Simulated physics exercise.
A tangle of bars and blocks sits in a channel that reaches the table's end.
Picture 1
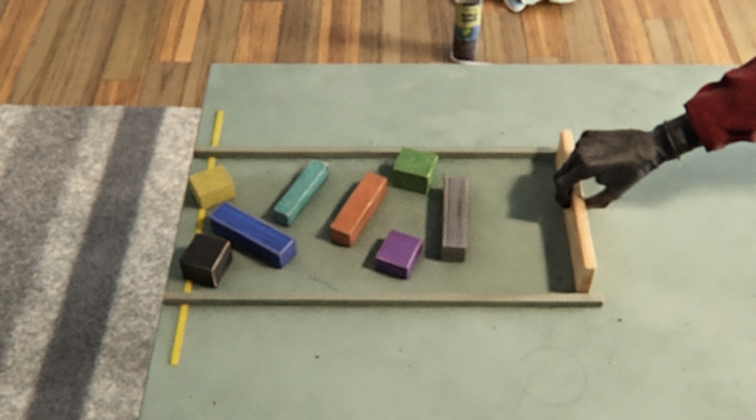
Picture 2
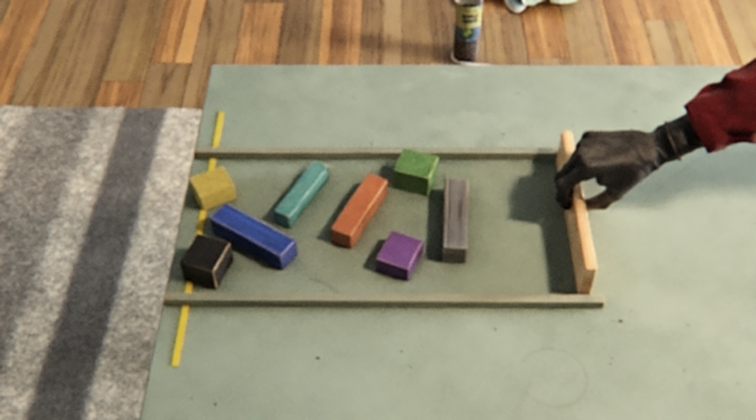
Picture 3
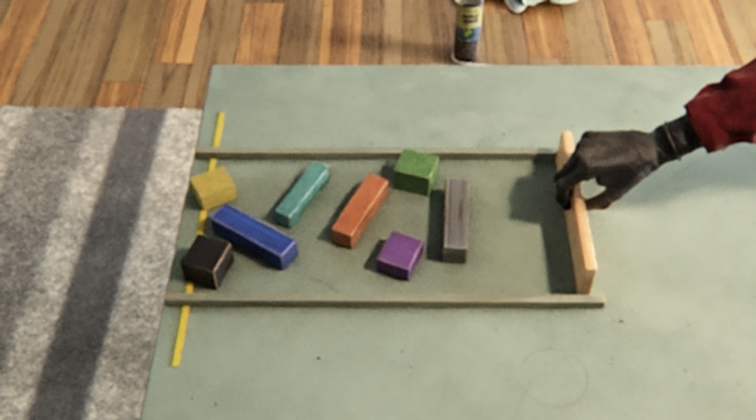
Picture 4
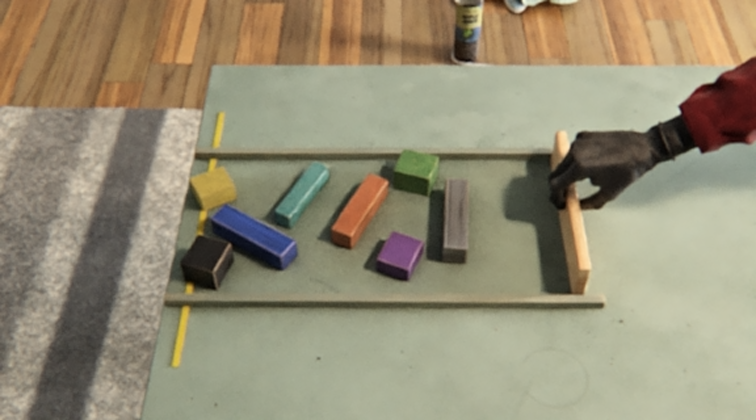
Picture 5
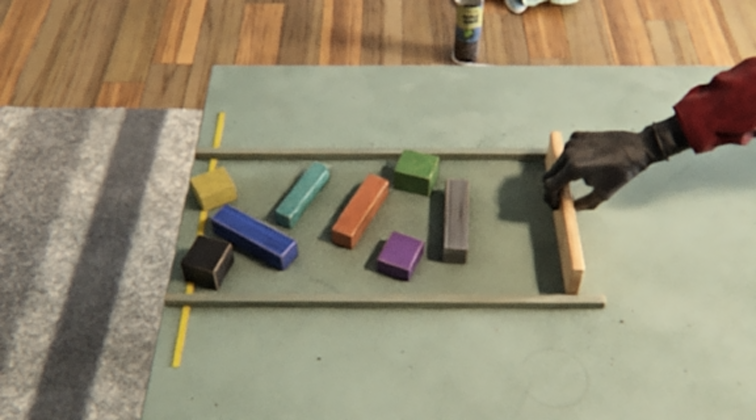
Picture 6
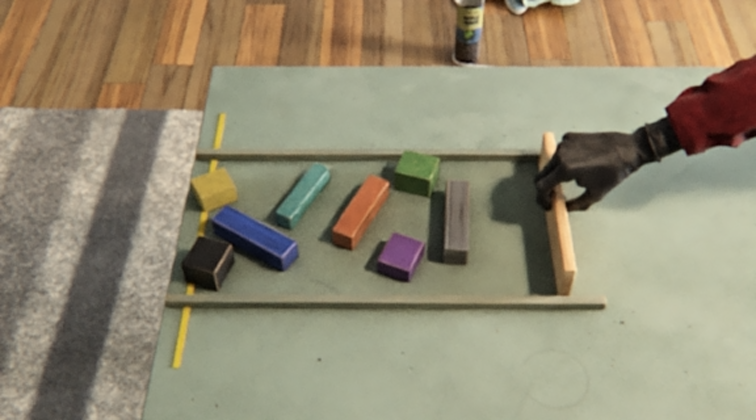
A gloved hand slides a wooden board slightly left toward scattered, unmoving colored blocks.
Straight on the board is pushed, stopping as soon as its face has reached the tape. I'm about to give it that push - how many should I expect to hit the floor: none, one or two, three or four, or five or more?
Expect five or more.
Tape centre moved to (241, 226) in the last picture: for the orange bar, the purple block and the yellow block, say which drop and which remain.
OK, so the orange bar stays where it is, the purple block stays where it is, and the yellow block? It comes off.
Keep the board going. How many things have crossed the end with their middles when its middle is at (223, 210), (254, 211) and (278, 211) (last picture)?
By position: 4 / 3 / 1.
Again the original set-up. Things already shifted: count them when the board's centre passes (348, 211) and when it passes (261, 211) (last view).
Moved so far: 6, later 8.
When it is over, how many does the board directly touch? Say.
I count 1 of them.
Soon after, none off yet; yellow block at rest near (214, 190); black block at rest near (208, 263); blue stick at rest near (255, 238).
Then, none off yet; yellow block at rest near (214, 190); black block at rest near (208, 263); blue stick moving near (250, 240).
Further on, one off so far; yellow block moved about its own width near (179, 183); black block on its side near (146, 312); blue stick tipped a little near (166, 244).
By the end, the number that fall off is five or more; fallen, green block, purple block, orange bar, turquoise bar, blue stick, black block and yellow block.
